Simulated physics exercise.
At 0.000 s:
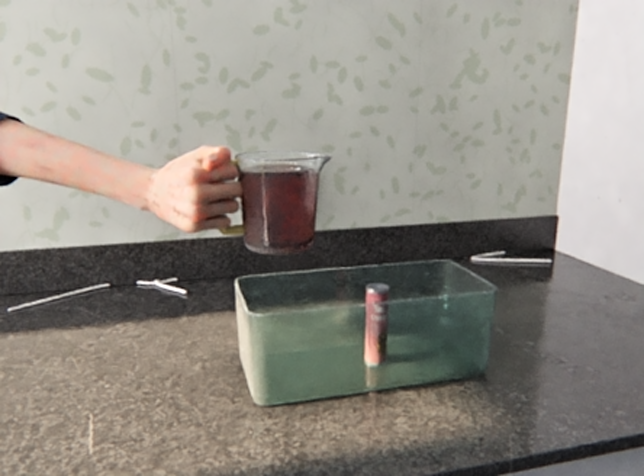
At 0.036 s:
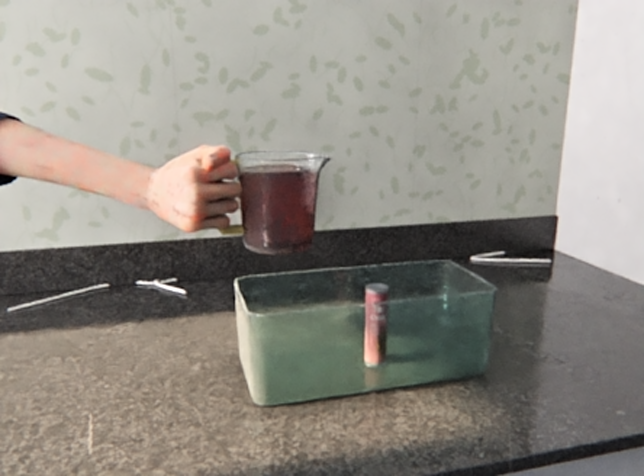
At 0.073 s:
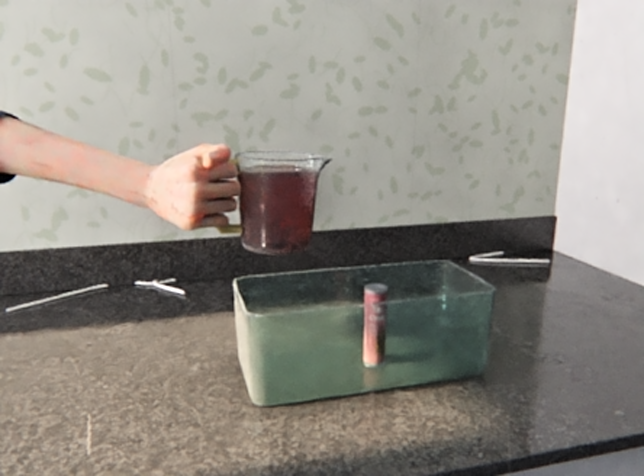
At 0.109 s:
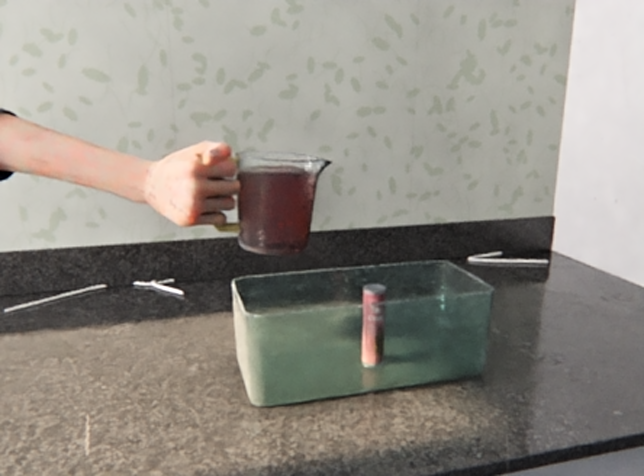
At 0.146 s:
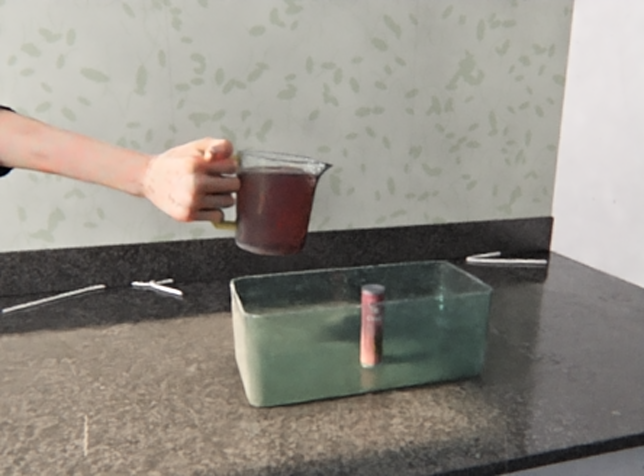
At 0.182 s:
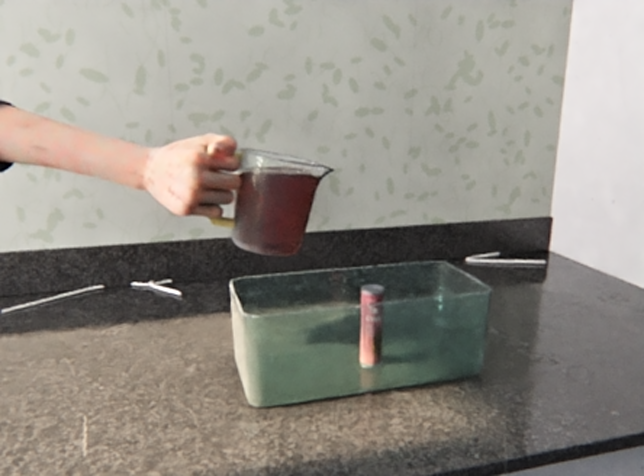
On a dark speckled worktop, a hand holding a pitcher of tea slowly tilting it slightly rightward above an oblong glass basin containing a tin.
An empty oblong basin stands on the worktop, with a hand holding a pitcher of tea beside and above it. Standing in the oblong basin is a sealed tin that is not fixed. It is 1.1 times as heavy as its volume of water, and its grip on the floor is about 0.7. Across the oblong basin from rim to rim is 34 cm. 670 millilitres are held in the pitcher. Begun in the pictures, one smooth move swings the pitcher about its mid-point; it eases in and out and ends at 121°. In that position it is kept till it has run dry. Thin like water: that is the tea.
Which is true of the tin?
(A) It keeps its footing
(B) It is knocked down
Option B: It is knocked down.
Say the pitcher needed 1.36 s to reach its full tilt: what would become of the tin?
Result: Tin tipped over.
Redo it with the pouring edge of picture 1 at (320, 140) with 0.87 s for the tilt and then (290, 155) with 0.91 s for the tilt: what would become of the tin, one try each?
The tin overturns the first time and stays vertical the second time.
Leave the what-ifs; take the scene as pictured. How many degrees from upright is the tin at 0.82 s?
Near 0 degrees.
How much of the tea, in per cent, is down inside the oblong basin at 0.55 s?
Roughly 10 percent.
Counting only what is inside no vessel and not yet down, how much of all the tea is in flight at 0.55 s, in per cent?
Estimate: Some 20 % of the total.
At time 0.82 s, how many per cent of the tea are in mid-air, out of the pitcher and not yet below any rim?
About 10 % of the total.
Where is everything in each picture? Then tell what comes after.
In the first frame, it leans 0°; its right rim is at (332, 155); the tea meets the walls at (239, 171) and (316, 168); the oblong basin's rim runs from (241, 296) to (473, 275); the tin's top is at (377, 291).
In the second frame, it leans 0°; its right rim is at (332, 156); the tea meets the walls at (239, 171) and (316, 168).
In the third frame, it leans 2°; its right rim is at (332, 158); the tea meets the walls at (239, 170) and (315, 169).
In the fourth frame, it leans 4°; its right rim is at (332, 160); the tea meets the walls at (238, 170) and (315, 170).
In the fifth frame, it leans 8°; its right rim is at (333, 164); the tea meets the walls at (239, 170) and (316, 172).
In the sixth frame, it leans 12°; its right rim is at (334, 168); the tea meets the walls at (240, 172) and (318, 173).
After 0.55 s the tilt is 80° and 70 per cent is still to pour; the tin stands where it began.
After 0.82 s the tilt is 118° and 9 per cent is still to pour; the tin stands 2 cm from where it began.
After 1.10 s the tilt is 121° and 0 per cent is still to pour; the tin lies on its side.
After 1.41 s the tilt is 121° and 0 per cent is still to pour; the tin lies on its side.
In the end the tin lies on its side.
